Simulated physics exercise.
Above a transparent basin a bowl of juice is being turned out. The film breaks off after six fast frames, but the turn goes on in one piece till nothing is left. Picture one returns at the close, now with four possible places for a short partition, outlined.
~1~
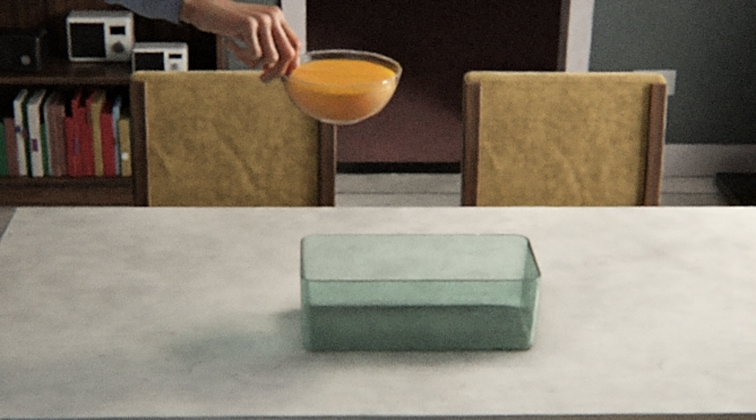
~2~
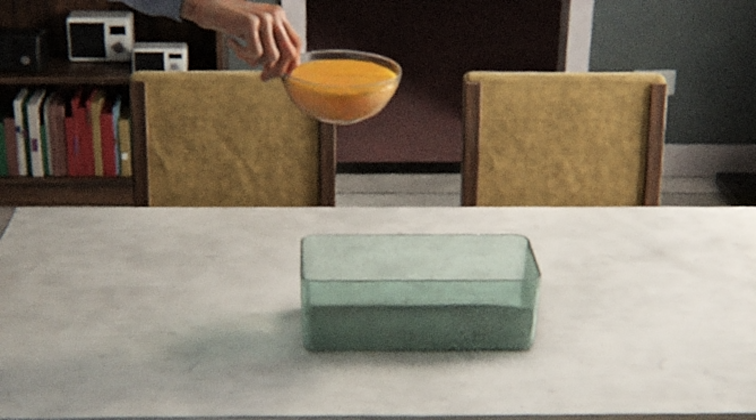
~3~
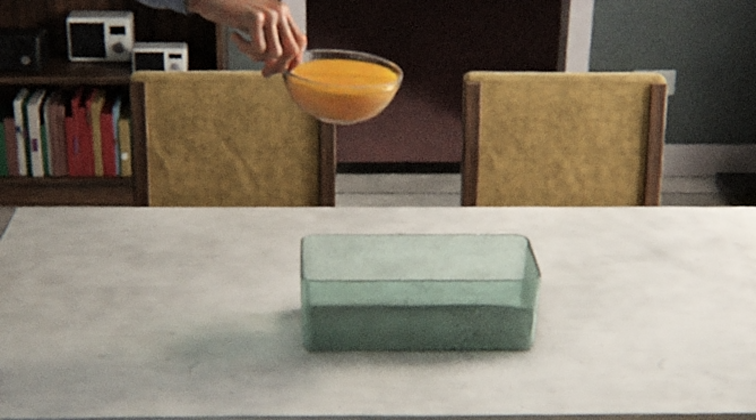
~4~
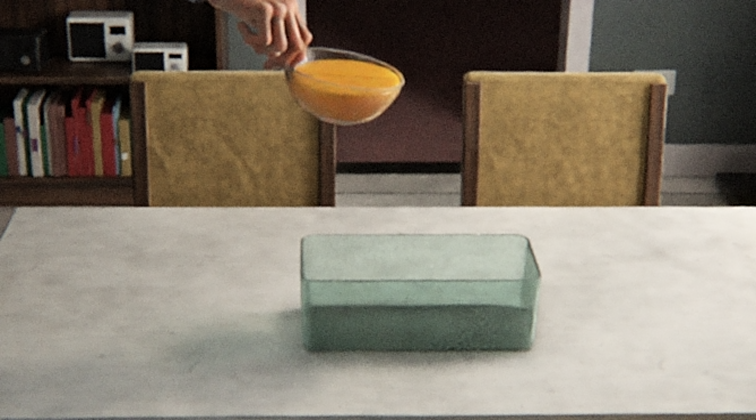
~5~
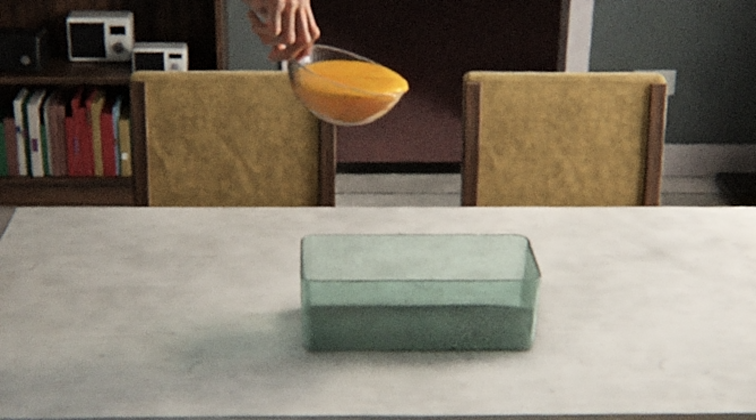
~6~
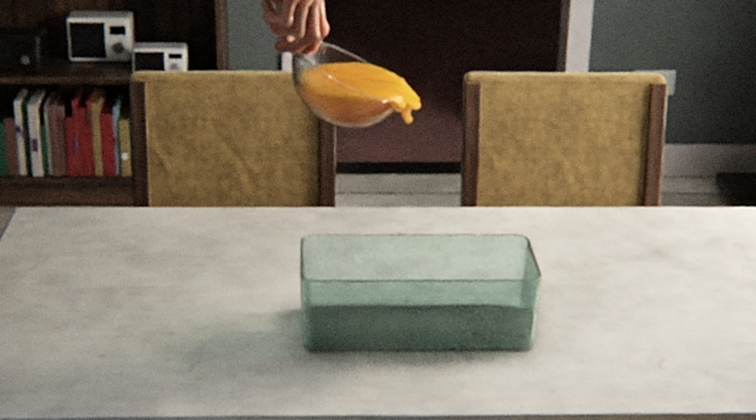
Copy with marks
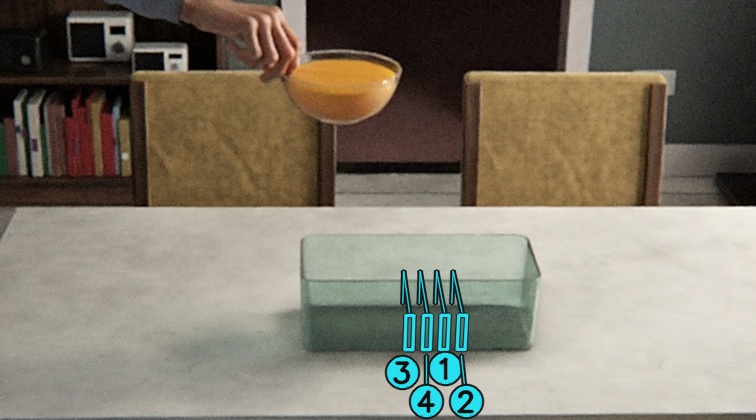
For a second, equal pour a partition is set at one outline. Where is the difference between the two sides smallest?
Position 2 does it best.
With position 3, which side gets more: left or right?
More ends on the right.
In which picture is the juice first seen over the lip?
In picture 5.
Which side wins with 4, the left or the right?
More ends on the right.
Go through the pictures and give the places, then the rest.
In the first frame, upright, lip at (399, 68); basin from (303, 349) to (534, 347); nothing has left yet.
In the second frame, upright, lip at (399, 69); nothing has left yet.
In the third frame, tipped about 5°, lip at (400, 72); nothing has left yet.
In the fourth frame, tipped about 10°, lip at (402, 78); nothing has left yet.
In the fifth frame, tipped about 17°, lip at (403, 86); juice is over the lip, down to (403, 86).
In the sixth frame, tipped about 26°, lip at (403, 95); juice is over the lip, down to (407, 118).
In cyan, 1 at (443, 355); 2 at (461, 355); 3 at (409, 355); 4 at (426, 355).
Choosing 1, about 25 % ends left of the wall and 73 % right of it.
Choosing 2, about 47 % ends left of the wall and 51 % right of it.
Choosing 3, about 4 % ends left of the wall and 94 % right of it.
Choosing 4, about 13 % ends left of the wall and 85 % right of it.
